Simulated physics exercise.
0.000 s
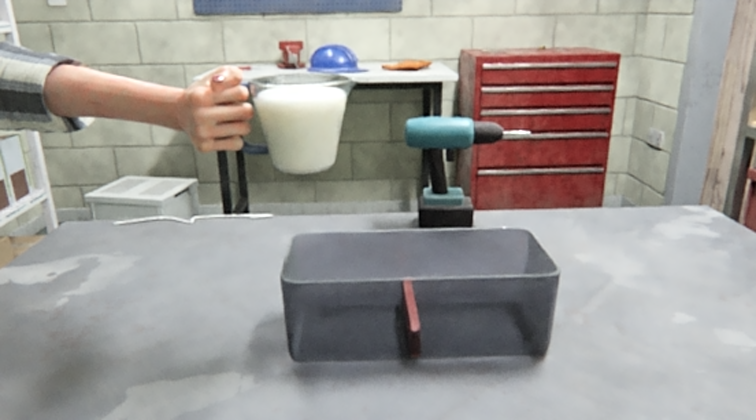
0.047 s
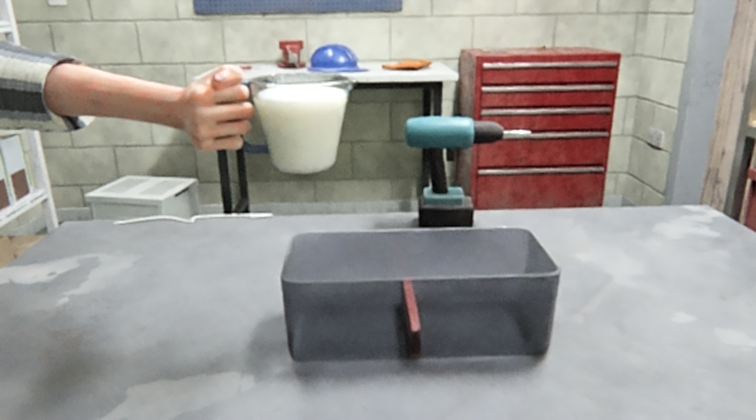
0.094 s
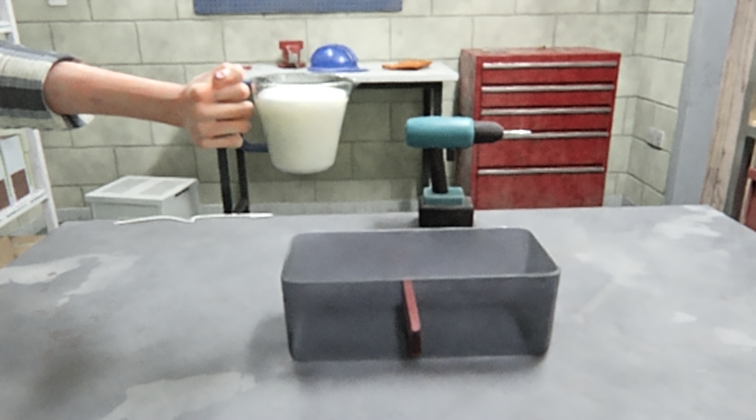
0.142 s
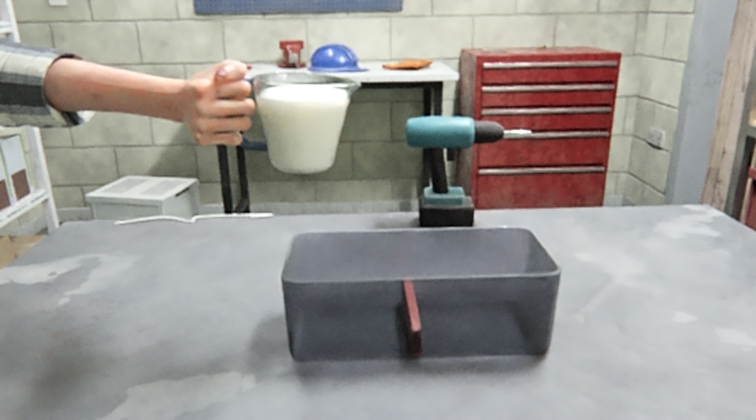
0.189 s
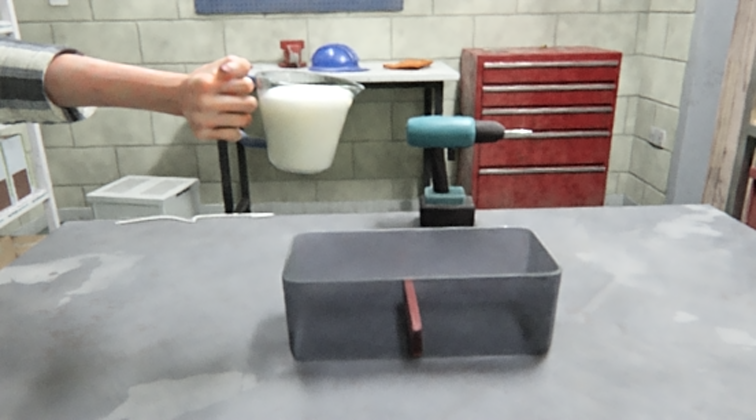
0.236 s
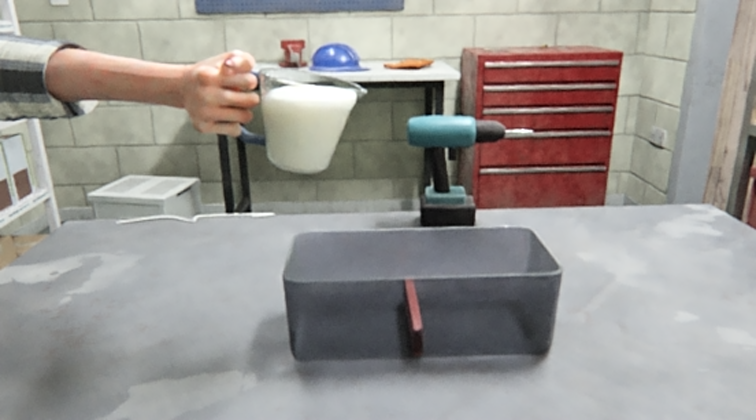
A hand reaching in from the left holds a clear measuring jug of milk above a grey tabletop in a workshop, seen from the front and slightly above. An empty, see-through grey basin with a dark red divider sits below to the right, before a teal drill, a red tool cabinet and a blue hard hat. The jug starts upright, then slowly tilts slightly rightwards, its milk staying inside, while the camera stays still.
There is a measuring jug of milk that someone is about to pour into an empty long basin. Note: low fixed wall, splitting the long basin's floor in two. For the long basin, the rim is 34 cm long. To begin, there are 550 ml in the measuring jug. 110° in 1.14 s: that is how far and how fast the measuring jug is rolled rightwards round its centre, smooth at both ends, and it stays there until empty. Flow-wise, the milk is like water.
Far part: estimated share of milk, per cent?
66 per cent.
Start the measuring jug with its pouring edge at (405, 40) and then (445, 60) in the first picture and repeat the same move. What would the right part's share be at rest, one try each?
It comes to 90 per cent, and then 90 per cent.
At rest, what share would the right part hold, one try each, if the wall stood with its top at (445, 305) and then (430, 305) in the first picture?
10 % and 35 %.
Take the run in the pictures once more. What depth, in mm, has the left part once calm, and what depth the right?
I'd expect close to 8 mm on the left and close to 14 mm on the right.
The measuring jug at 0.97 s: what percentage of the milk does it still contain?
Close to 9 percent of the total.
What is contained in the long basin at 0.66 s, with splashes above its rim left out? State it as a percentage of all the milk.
About 8%.
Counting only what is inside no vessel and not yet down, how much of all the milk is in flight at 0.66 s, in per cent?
Around 26 in a hundred.
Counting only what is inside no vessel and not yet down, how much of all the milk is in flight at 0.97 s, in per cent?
I'd put it at about 18 per cent of the liquid.
Then, 0.66 s in, the tilt is 68° and 66 per cent is still to pour, 1 is left of the wall and 6 right of it.
Then, 0.97 s in, the tilt is 104° and 9 per cent is still to pour, 14 is left of the wall and 59 right of it.
Then, 1.29 s in, the tilt is 110° and 0 per cent is still to pour, 33 is left of the wall and 66 right of it.
Then, 1.64 s in, the tilt is 110° and 0 per cent is still to pour, 33 is left of the wall and 66 right of it.
Finally, 33 per cent lies left of the wall, 66 right of it and 1 outside.
